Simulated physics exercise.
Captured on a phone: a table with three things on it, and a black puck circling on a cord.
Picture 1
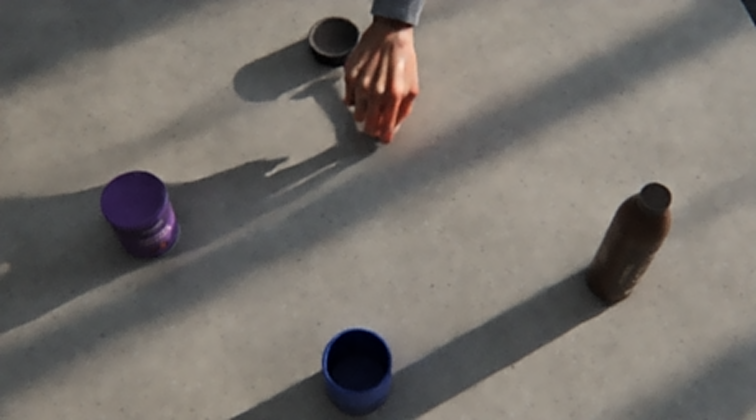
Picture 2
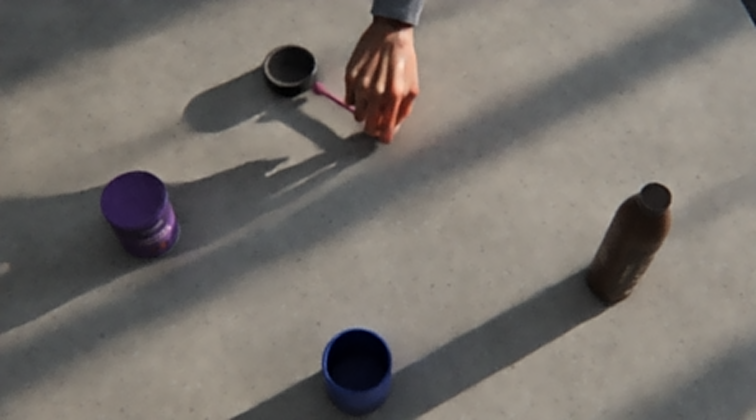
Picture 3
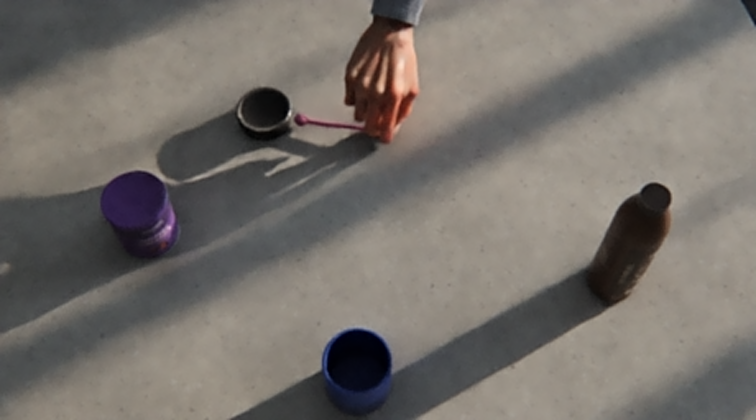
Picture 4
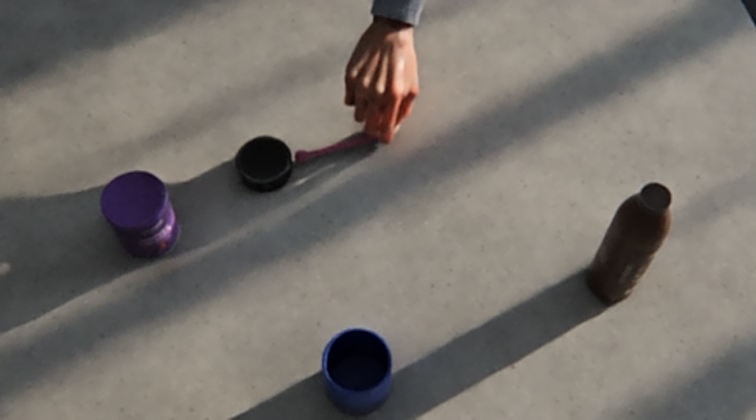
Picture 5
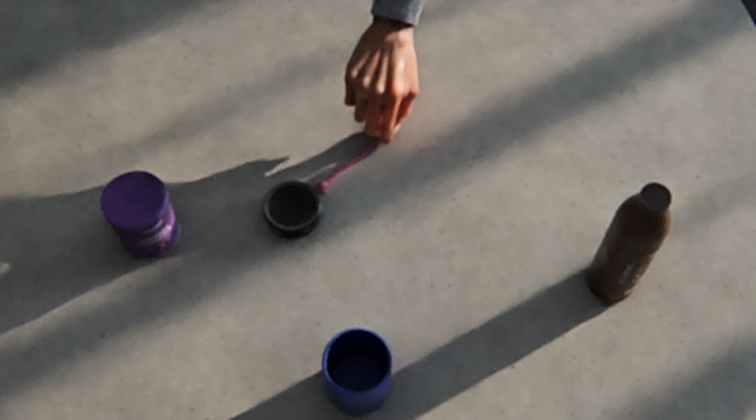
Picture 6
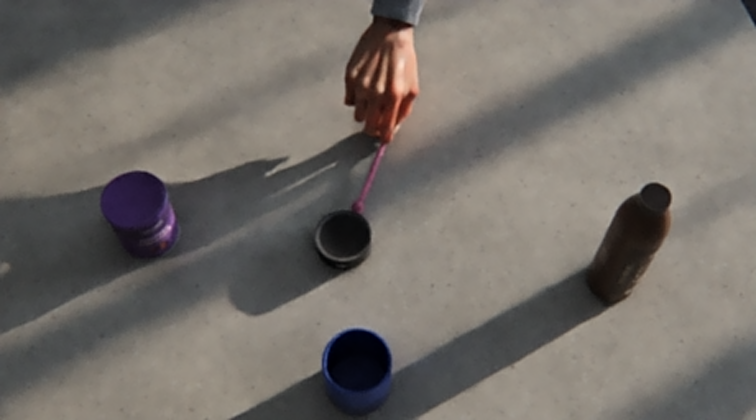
A black puck circles anticlockwise on a reddish cord held by a hand reaching in from the top of a grey table, seen from above at an angle. A purple tin stands at left, a blue mug at lower centre and a brown bottle at right. The puck swings from beside the hand, down the left, then round to below it, while the hand and camera stay still.
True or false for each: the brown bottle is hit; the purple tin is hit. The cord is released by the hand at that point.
Brown bottle is hit: True; purple tin is hit: False.
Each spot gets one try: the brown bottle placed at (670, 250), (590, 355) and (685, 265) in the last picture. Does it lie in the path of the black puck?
In the first try it gets knocked, in the second it is avoided, and in the third it gets knocked.
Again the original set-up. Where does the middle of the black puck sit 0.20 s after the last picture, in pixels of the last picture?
Approx. position: (591, 281).
Then, 0.08 s on from there, puck near (464, 260).
Then, 0.20 s on from there, puck near (591, 281); brown bottle pushed aside.
In the end, puck near (625, 289); brown bottle knocked over. The brown bottle is struck and the purple tin remains clear.
